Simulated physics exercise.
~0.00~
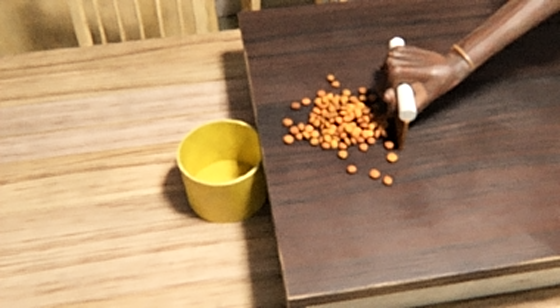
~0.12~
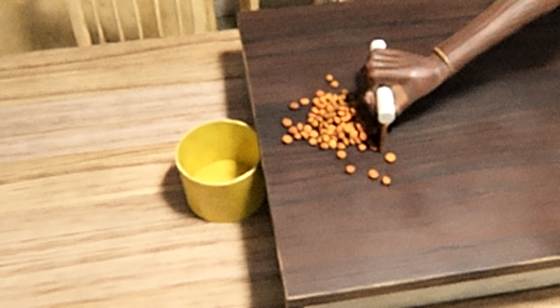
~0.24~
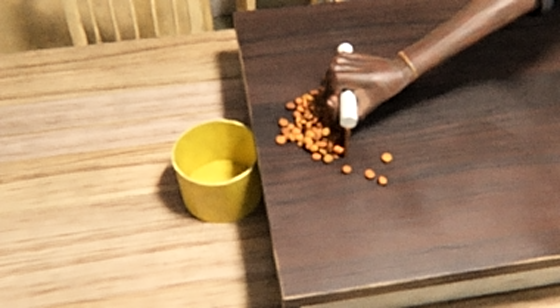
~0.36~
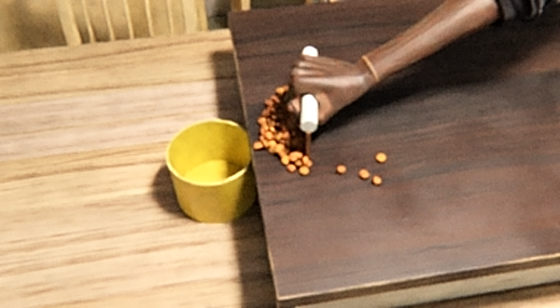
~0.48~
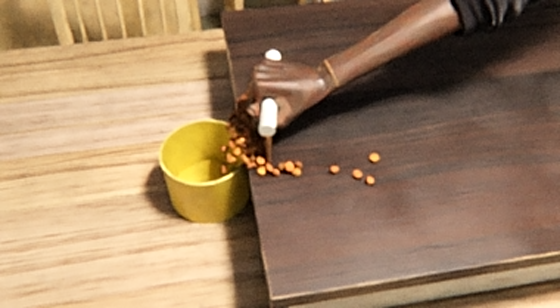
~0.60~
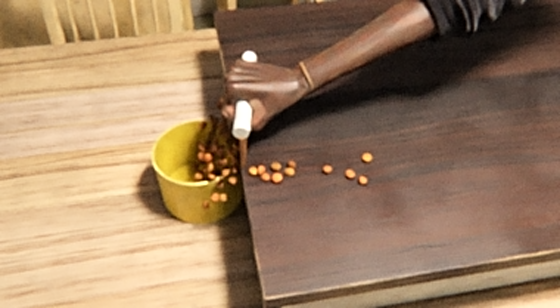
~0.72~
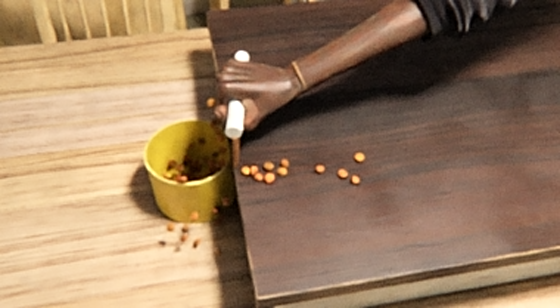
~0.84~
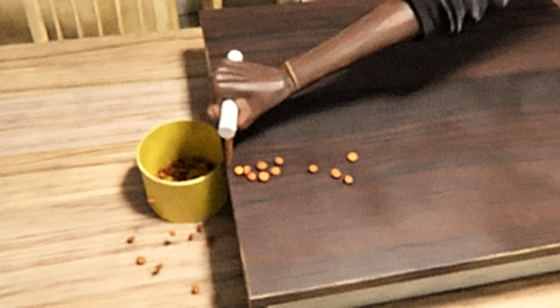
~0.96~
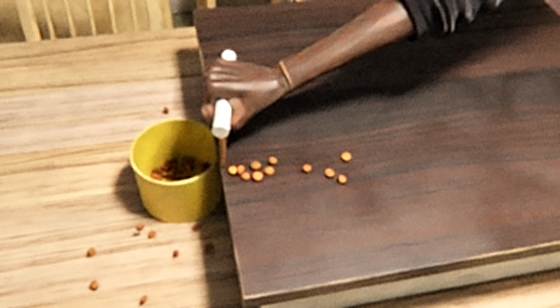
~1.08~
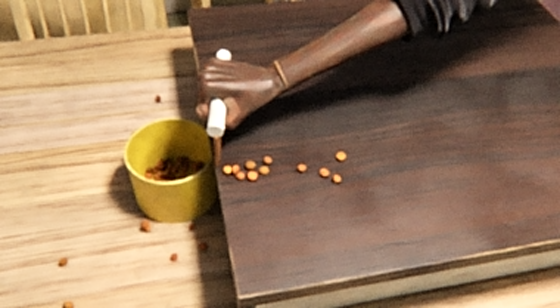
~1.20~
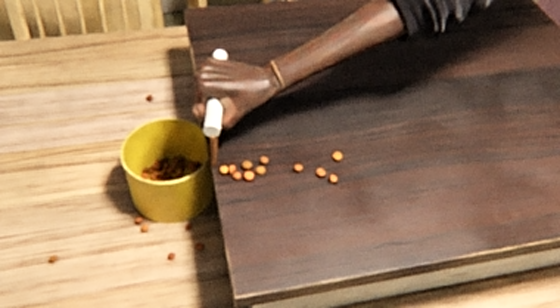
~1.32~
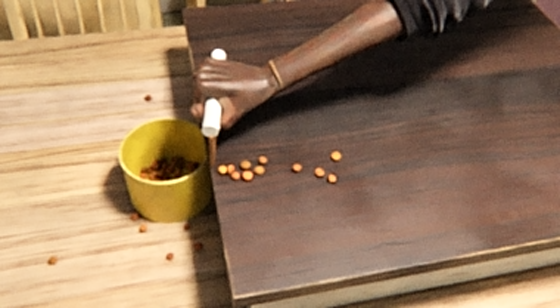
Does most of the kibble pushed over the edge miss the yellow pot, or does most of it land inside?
Most of the kibble that goes over the edge lands inside the yellow pot. Only a smaller part misses and scatters on the table.
